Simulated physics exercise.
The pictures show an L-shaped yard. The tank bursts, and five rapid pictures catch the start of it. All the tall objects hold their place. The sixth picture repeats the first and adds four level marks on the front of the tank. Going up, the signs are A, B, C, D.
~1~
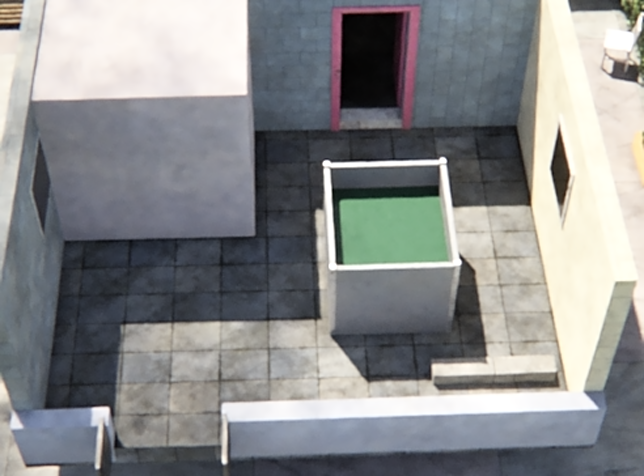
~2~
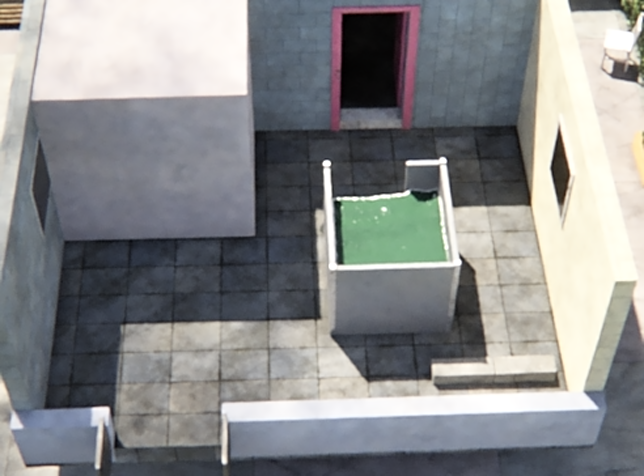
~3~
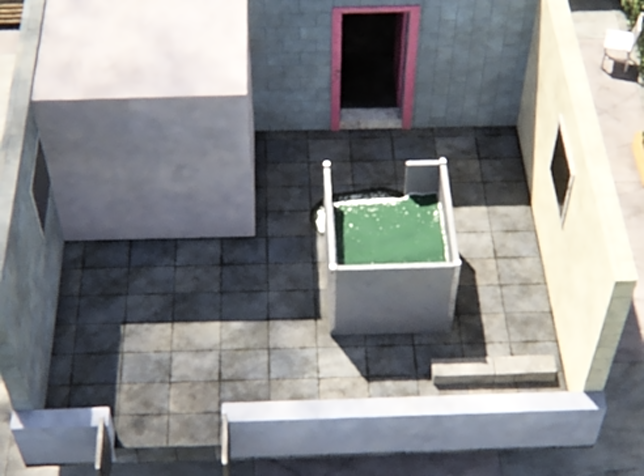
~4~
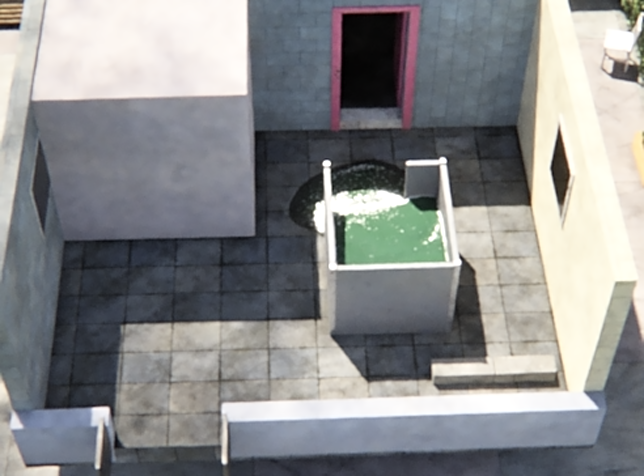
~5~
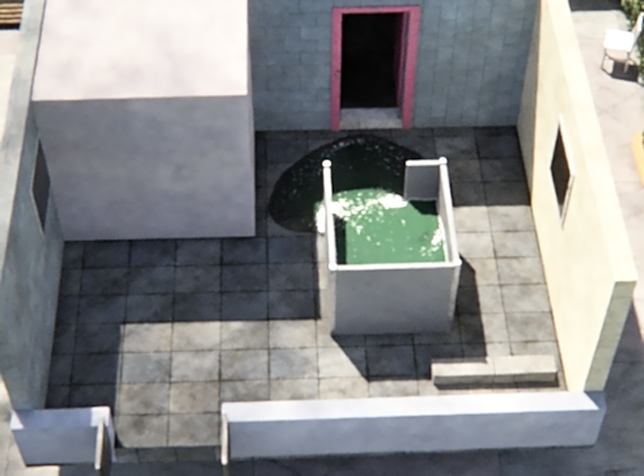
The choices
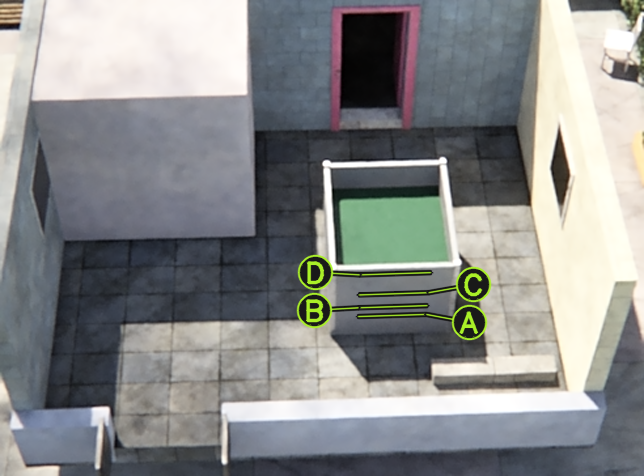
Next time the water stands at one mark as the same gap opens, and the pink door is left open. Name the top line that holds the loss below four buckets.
The limit is A.
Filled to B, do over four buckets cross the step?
Yes.
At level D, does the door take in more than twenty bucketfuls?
Yes.
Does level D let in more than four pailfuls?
Yes, that goes wrong.
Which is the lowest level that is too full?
B.
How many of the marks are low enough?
One of them.
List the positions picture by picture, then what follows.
The first frame shows water in the tank at rest, its middle at (388, 234); foot of the pink doorway at (371, 128); open gate at (165, 403).
In the second frame, water covers 1 % of the ground, its front hidden from here.
In the third frame, water covers 4 % of the ground, its front hidden from here.
In the fourth frame, water covers 8 % of the ground, its front hidden from here.
The fifth frame shows front seen at (291, 192), 14 % of the ground wet.
On the marked copy, A at (392, 315); B at (392, 306); C at (393, 293); D at (395, 273); from the bottom up A, B, C, D.
For level A, a bucket or two gets in.
For level B, about 8 bucketfuls get in.
For level C, dozens of bucketfuls pour in.
For level D, dozens of bucketfuls pour in.
